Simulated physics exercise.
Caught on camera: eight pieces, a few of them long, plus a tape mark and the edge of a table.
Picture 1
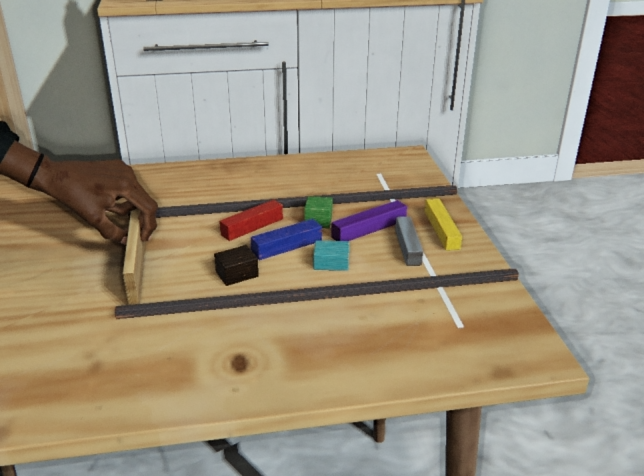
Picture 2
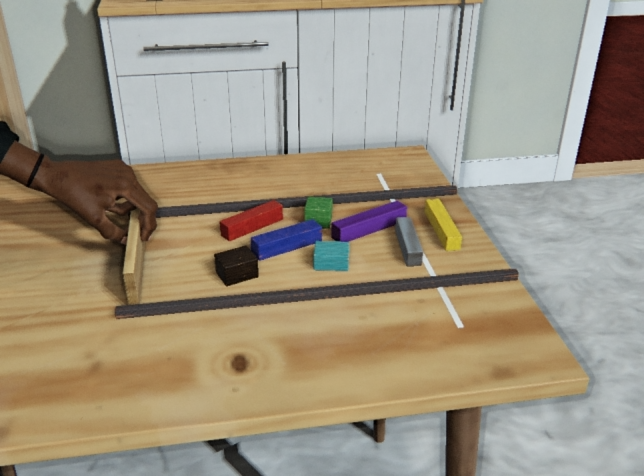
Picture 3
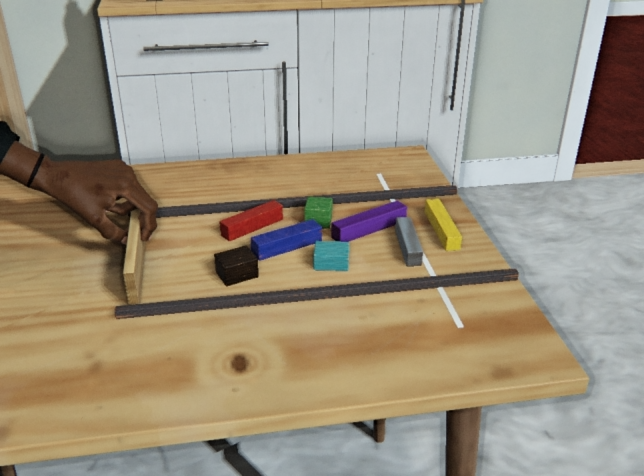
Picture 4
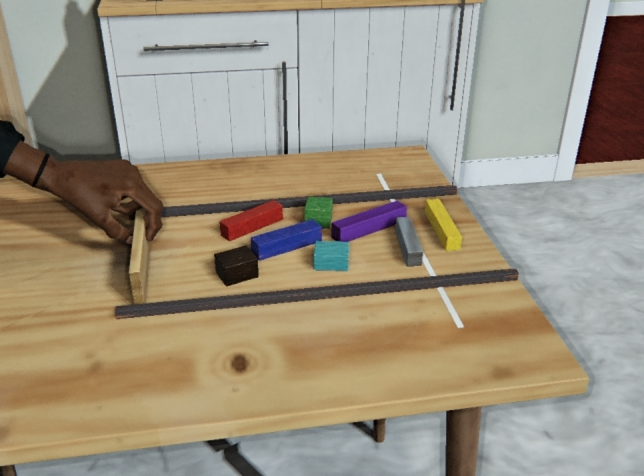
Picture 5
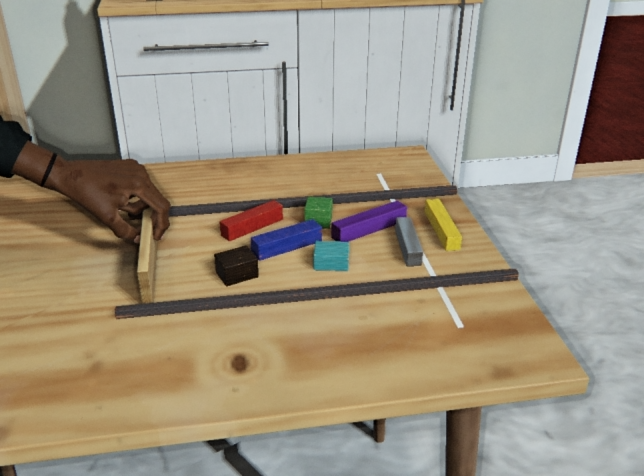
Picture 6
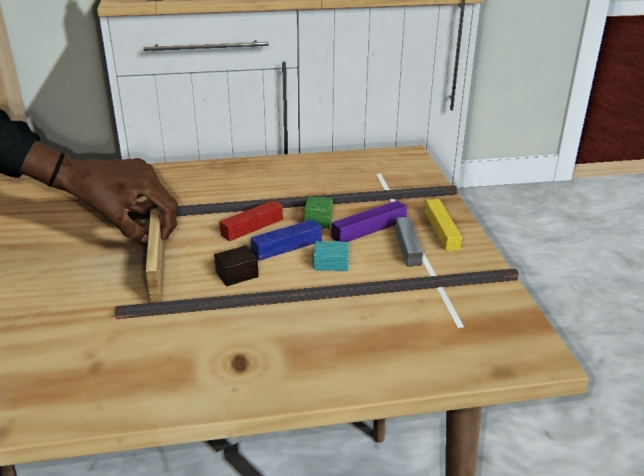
The clip opens on a hand holding an upright wooden board at the left end of two dark rails on a table, with eight coloured blocks and bars lying between them near a white line. The hand stays still at first, then slides the board slightly right, while the blocks remain unmoved.
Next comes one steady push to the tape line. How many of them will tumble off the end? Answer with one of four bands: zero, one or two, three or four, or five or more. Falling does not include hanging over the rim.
One or two.
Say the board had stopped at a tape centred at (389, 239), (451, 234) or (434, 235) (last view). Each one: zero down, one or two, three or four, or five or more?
In order of the places: No fall at all; either three or four; either three or four.
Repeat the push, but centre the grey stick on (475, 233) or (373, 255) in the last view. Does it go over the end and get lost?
In that order: Slips off, then stays aboard.
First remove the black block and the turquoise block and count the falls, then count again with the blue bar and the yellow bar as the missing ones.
Tally per try: 1 / 0.
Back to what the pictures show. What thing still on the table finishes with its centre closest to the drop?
The one out in front is the grey stick.
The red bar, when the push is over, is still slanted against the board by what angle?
I'd put it at about 0°.
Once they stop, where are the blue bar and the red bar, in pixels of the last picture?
Same order as the question: First (440, 226), second (408, 208).
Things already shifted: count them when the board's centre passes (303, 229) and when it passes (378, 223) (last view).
At first I count 7, and then 8.
A little later, none off yet; yellow bar at rest near (442, 224); grey stick at rest near (409, 241); purple stick moving near (378, 220).
When it is over, the number that fall off is one or two; down, purple stick and yellow bar.
